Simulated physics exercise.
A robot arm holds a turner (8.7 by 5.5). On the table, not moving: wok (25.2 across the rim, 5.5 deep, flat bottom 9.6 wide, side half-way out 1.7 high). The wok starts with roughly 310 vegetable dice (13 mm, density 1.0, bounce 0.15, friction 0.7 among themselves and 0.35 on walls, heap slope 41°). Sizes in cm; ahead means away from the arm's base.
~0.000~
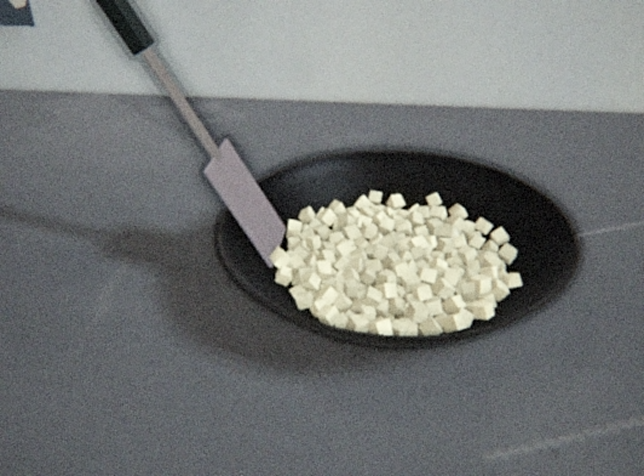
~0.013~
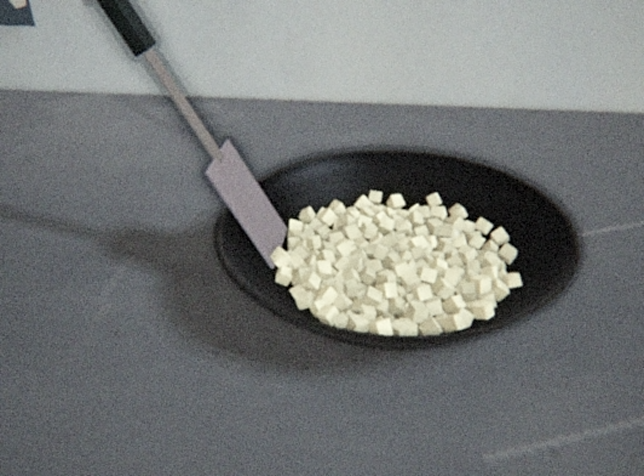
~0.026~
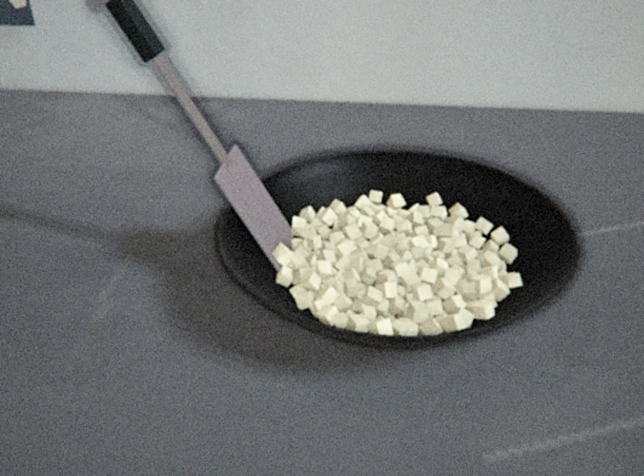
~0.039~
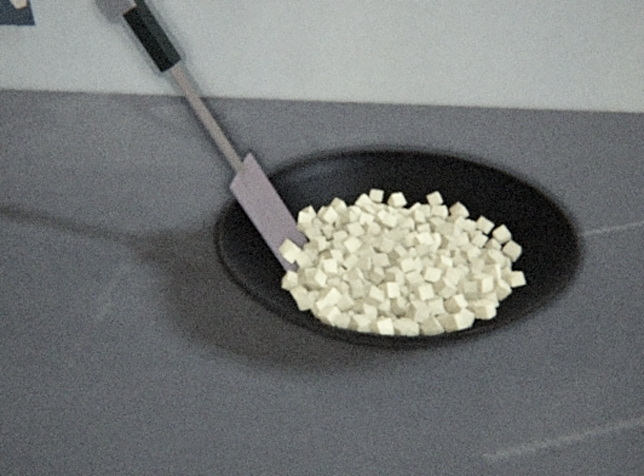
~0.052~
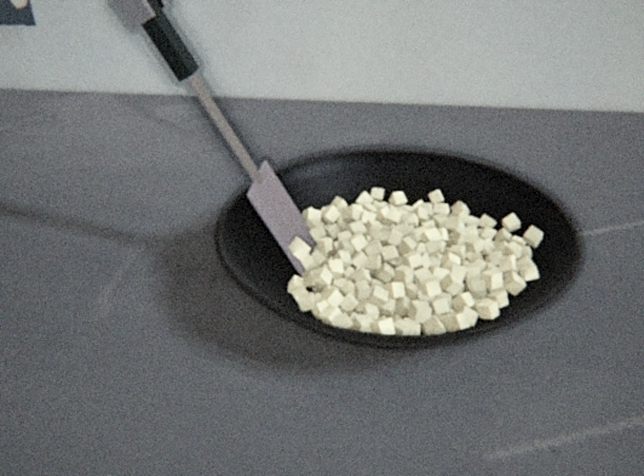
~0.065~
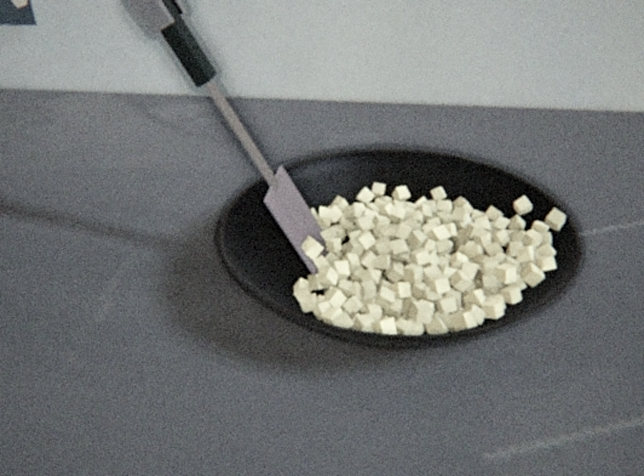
A robot arm's turner, with a black-and-grey handle and a flat pinkish-grey blade, reaches from the upper left over a dark grey tabletop, seen from a steady, raised viewpoint. A black wok sits right of centre, holding a heap of small cream-white cubes. The turner rests almost still, then slides rightward into the heap, pushing the cubes toward the wok's right side.
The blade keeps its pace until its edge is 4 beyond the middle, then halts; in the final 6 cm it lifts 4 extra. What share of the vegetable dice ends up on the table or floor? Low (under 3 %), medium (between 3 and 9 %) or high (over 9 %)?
A high share, over 9 %, ends on the table or floor.
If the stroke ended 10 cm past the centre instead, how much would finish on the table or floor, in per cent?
It would be near 45 per cent.
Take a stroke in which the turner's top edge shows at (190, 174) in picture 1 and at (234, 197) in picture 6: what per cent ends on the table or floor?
Some 5 per cent.
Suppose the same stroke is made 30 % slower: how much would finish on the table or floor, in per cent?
In that case some 5 per cent.
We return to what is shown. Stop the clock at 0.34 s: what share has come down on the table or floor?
Some 10 per cent.
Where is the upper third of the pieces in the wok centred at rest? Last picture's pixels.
Near (509, 244).
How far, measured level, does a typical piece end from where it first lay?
Some 5 cm.
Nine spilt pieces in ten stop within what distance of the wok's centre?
Roughly 35 cm.
By 0.10 s, sloping 61°, highest piece 9 above the table; 303 in the wok, 3 on the blade or in flight.
By 0.13 s, sloping 61°, highest piece 11 above the table; 291 in the wok, 15 on the blade or in flight.
By 0.34 s, sloping 61°, highest piece 8 above the table; 268 in the wok, 36 on the table or floor, 2 on the blade or in flight.
By 1.39 s, sloping 61°, highest piece 6 above the table; 267 in the wok, 39 on the table or floor.
Final count, 267 in the wok, 39 on the table or floor. That is 13 % on the table or floor.
